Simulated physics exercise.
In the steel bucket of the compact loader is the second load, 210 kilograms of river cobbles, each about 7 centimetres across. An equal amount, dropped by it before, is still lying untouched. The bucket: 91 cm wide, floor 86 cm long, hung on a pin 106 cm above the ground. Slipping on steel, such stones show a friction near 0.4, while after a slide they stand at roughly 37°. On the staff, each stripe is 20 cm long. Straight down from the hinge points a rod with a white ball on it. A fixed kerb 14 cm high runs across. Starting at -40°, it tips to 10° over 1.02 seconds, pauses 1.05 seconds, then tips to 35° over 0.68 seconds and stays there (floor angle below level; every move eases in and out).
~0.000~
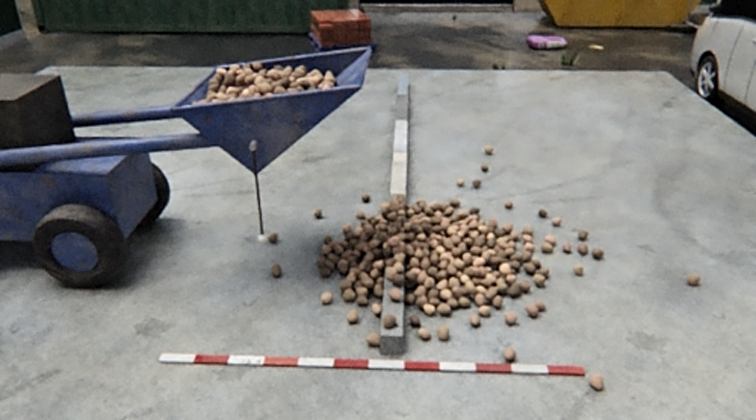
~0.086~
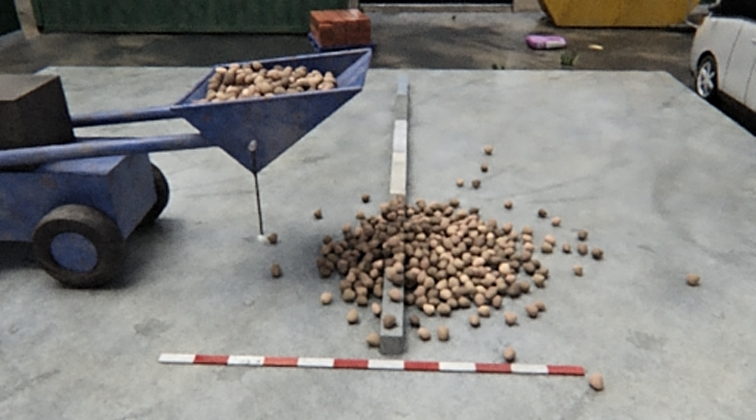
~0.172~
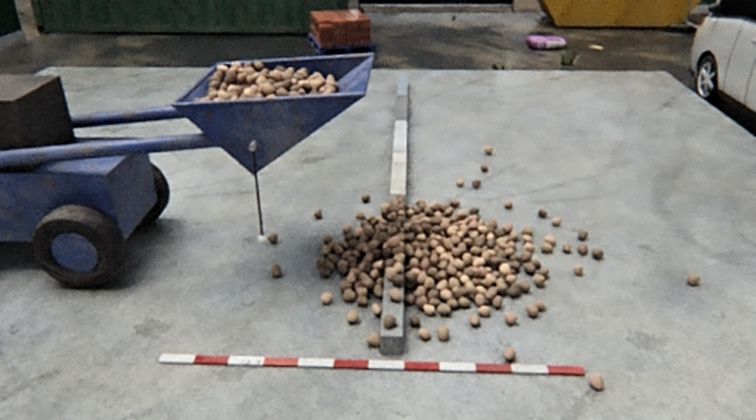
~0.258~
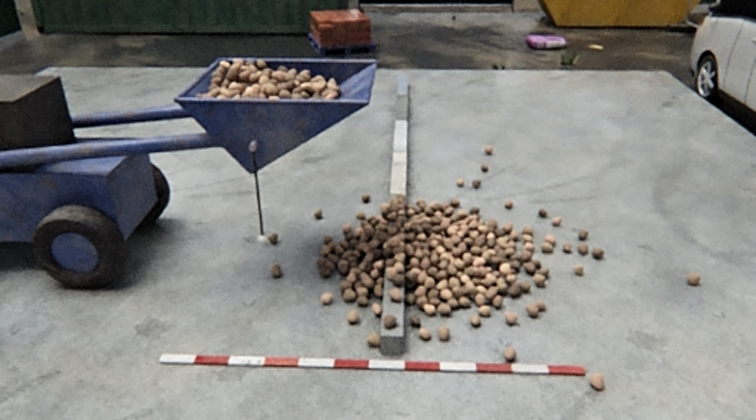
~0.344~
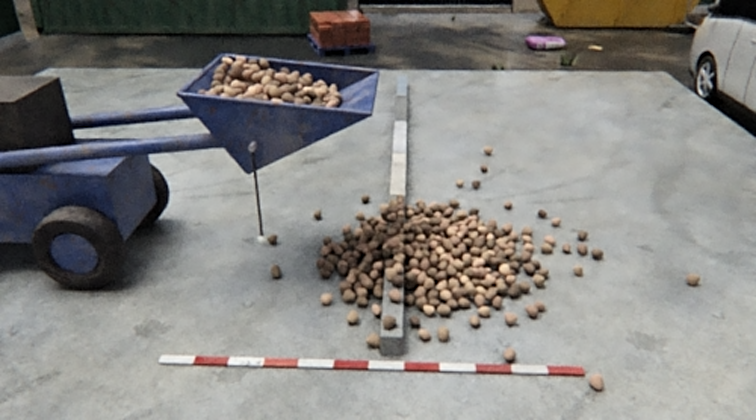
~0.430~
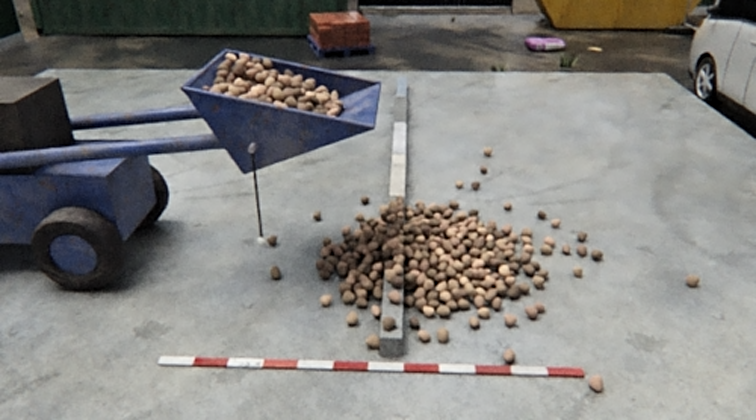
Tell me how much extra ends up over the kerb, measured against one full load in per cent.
The extra comes to about 44 percent of a load.
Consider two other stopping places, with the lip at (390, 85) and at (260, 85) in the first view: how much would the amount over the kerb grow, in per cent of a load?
The first would add around 75 per cent, the second around 0 per cent.
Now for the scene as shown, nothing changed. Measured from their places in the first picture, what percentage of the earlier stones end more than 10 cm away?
Estimate: 0 %, roughly.
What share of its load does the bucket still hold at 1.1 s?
100 %.
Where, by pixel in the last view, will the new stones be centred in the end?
The middle lies near (390, 241) in the last picture.
After 0.8 s the floor is at 2°; in per cent of one load, 100 in the bucket, 29 on this side of the kerb, 71 over the kerb; the foremost stones are at (584, 246).
After 1.1 s the floor is at 10°; in per cent of one load, 100 in the bucket, 29 on this side of the kerb, 71 over the kerb; the foremost stones are at (584, 246).
After 3.2 s the floor is at 35°; in per cent of one load, 9 in the bucket, 89 on this side of the kerb, 102 over the kerb; the foremost stones are at (584, 246).
After 5.6 s the floor is at 35°; in per cent of one load, 0 in the bucket, 85 on this side of the kerb, 115 over the kerb; the foremost stones are at (584, 246). Net gain over the kerb, 44.
